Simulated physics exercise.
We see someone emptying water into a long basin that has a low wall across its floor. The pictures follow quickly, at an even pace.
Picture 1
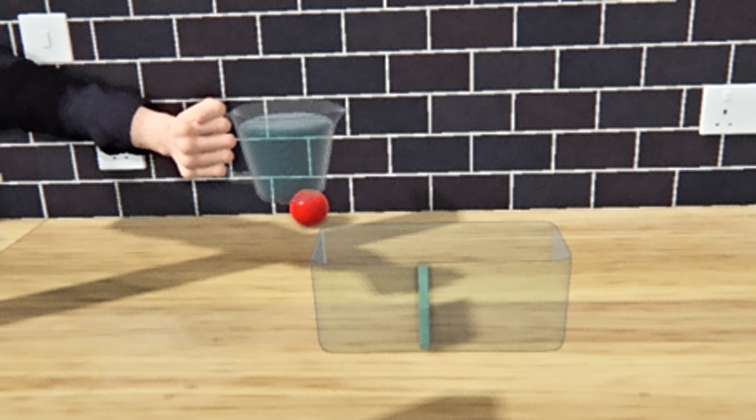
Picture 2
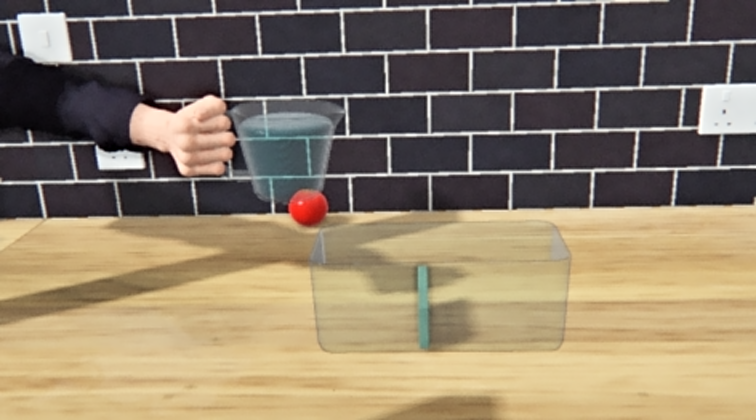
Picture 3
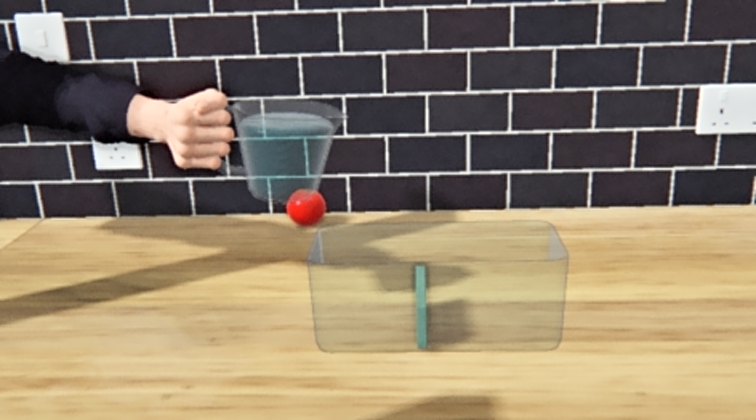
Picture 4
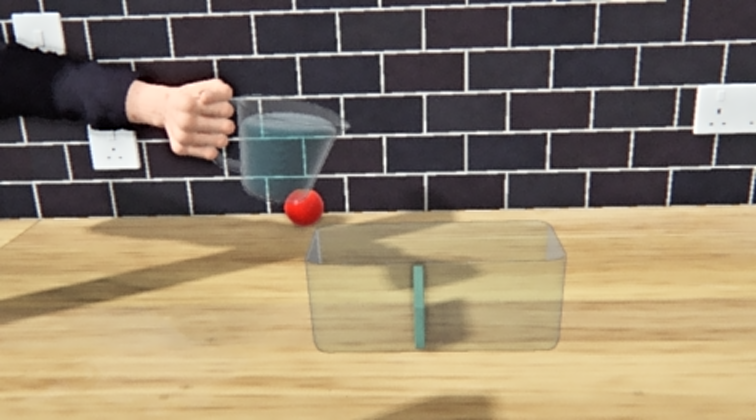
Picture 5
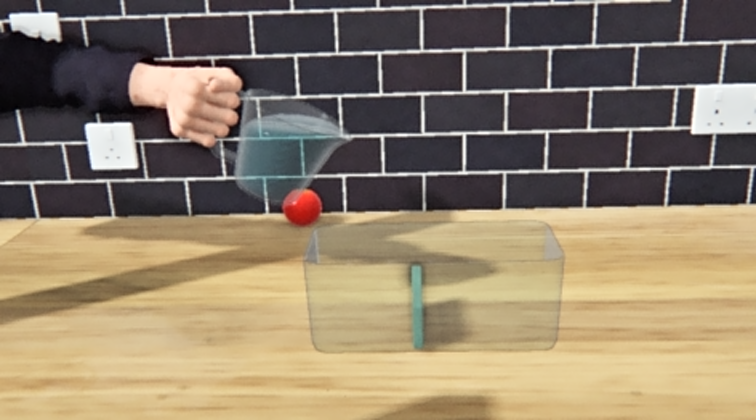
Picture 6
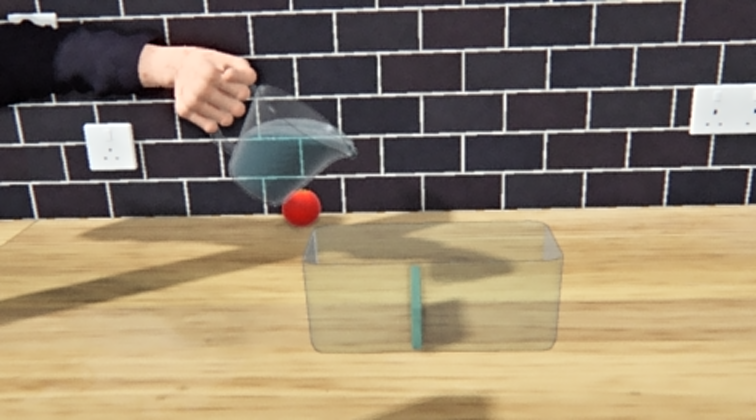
A hand holding a clear jug of bluish water rose slightly and tilted the jug further and further to the right, beside a red ball and above a clear basin with a low green wall inside.
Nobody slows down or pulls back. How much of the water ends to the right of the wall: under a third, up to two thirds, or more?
The share right of the wall is not even a third.
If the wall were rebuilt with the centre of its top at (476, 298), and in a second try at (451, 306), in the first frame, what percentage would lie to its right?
About 15 and 20 per cent.
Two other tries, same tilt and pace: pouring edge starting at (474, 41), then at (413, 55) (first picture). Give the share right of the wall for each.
Roughly 80 per cent, and 85 per cent.
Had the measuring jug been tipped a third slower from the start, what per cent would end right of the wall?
It comes to 5 per cent or so.
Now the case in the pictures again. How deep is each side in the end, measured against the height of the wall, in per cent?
The left part 60 per cent, the right part 0.
A moment on, the measuring jug is tipped right over and 26 per cent is still to pour, 51 is left of the wall and 1 right of it.
Next, the measuring jug is tipped right over and 1 per cent is still to pour, 90 is left of the wall and 4 right of it.
Then the measuring jug is tipped right over and 0 per cent is still to pour, 89 is left of the wall and 7 right of it.
Later the measuring jug is tipped right over and 0 per cent is still to pour, 89 is left of the wall and 7 right of it.
Finally, 89 per cent lies left of the wall, 7 right of it and 4 outside.
